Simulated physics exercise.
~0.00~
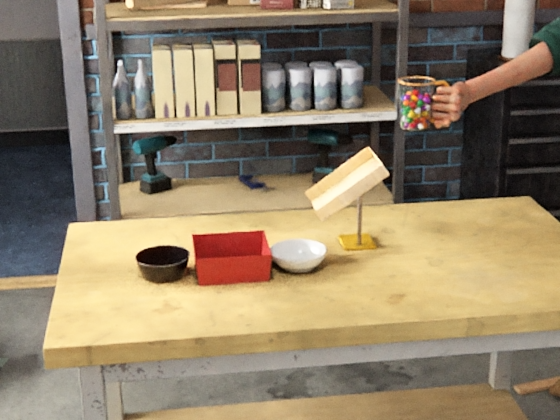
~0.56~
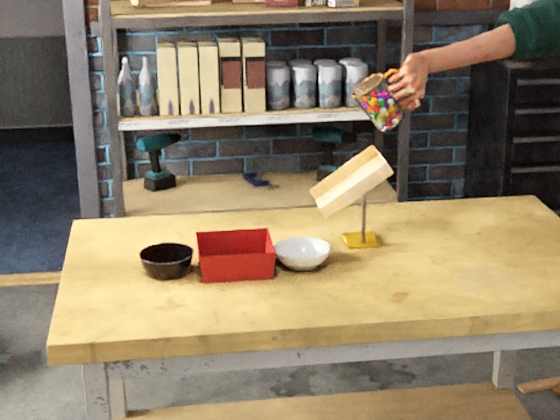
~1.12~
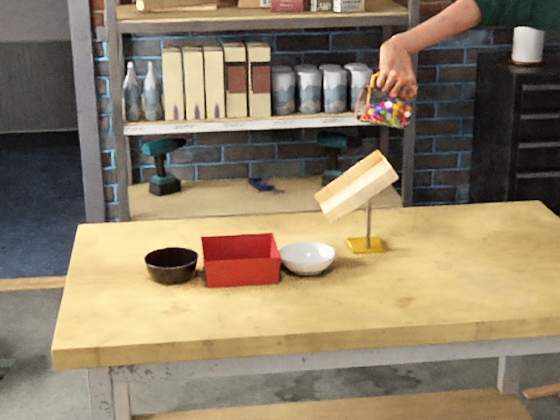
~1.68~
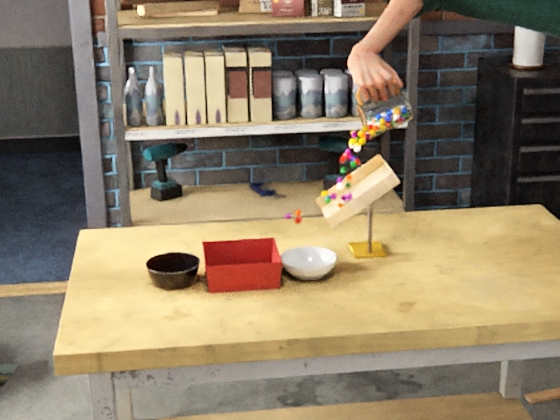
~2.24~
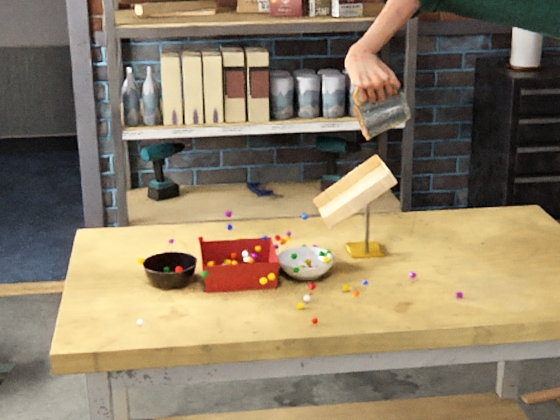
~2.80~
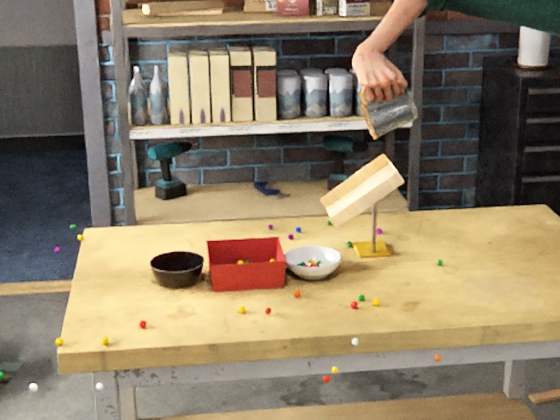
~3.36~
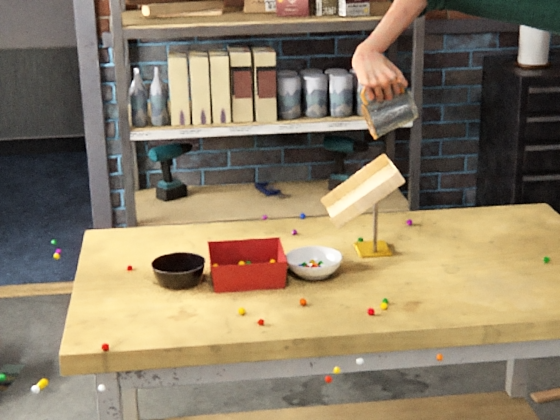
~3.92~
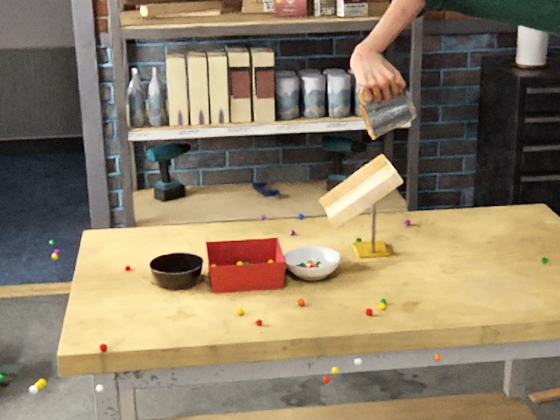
To begin with, a hand at the upper right holds a clear cup of small, brightly coloured balls near a wooden slope on a workbench, with a white bowl, a red tin and a black dish lined up to its left. The hand moves left and tips the cup above the slope. The balls pour out, run down the wood and bounce across the containers and the tabletop. Many scatter over the bench and some drop towards the floor. At the end, the hand still holds the emptied cup tilted, the slope is bare, and balls rest in the red tin and white bowl, with many lying outside.
